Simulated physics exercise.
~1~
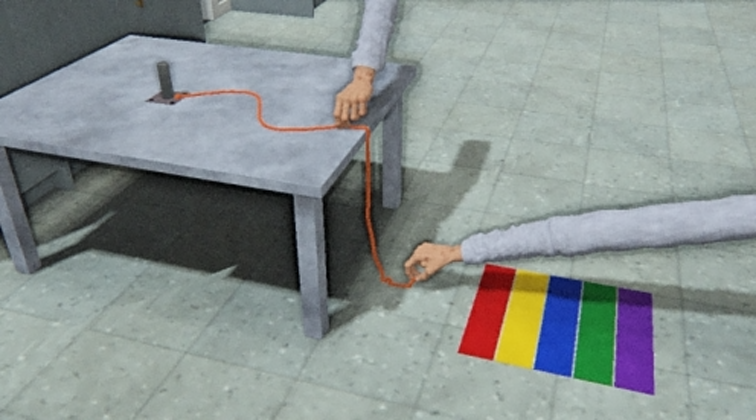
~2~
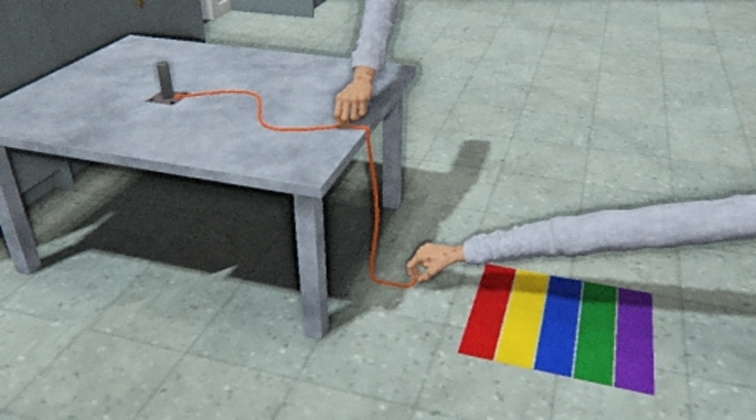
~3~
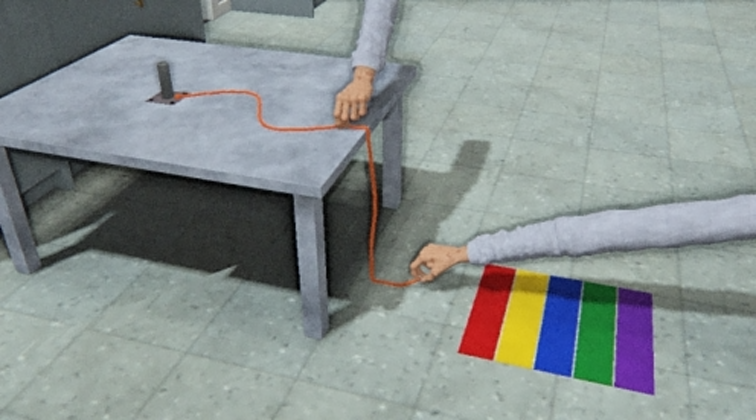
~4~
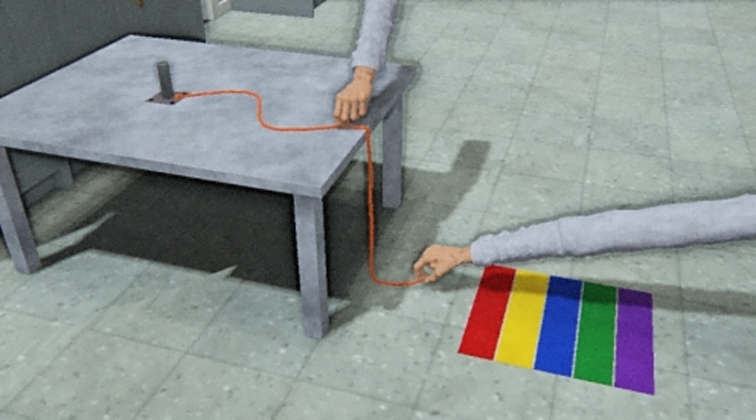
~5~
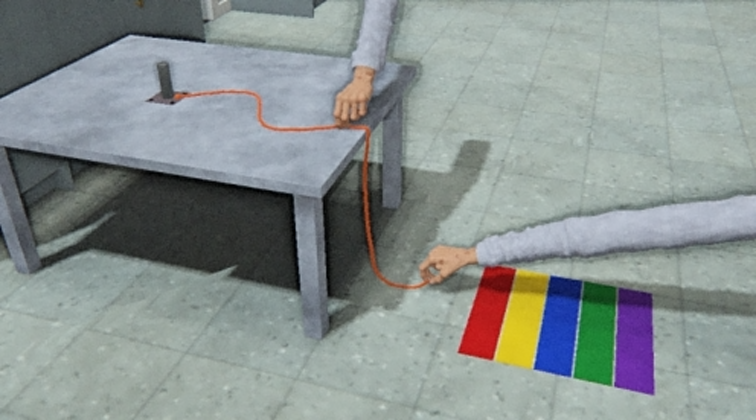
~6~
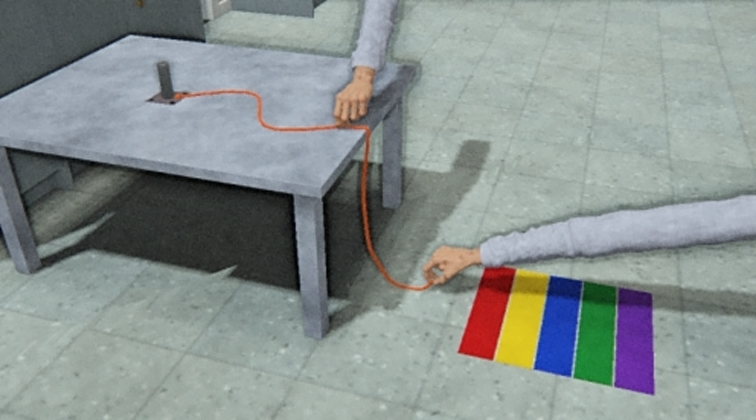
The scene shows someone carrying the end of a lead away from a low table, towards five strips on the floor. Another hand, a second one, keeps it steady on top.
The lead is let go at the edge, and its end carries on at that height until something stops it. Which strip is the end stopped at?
Stopped at green.
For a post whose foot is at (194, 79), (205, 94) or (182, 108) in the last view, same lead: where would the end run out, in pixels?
First close to (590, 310), next close to (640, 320), last close to (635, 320).
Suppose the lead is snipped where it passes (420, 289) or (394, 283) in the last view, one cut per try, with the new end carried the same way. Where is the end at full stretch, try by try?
It would end up close to (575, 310), then close to (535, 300).
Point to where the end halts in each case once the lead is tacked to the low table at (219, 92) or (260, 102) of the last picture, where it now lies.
Try one gives (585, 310); try two gives (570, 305).
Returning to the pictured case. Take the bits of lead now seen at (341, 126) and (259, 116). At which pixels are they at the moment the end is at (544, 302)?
The two spots arrive at (374, 160) and (304, 113).
Soon after, end near (544, 302); over yellow.
After that, end near (580, 309); over blue.
At the stop, end near (601, 313); over green. It gets as far as the green strip.
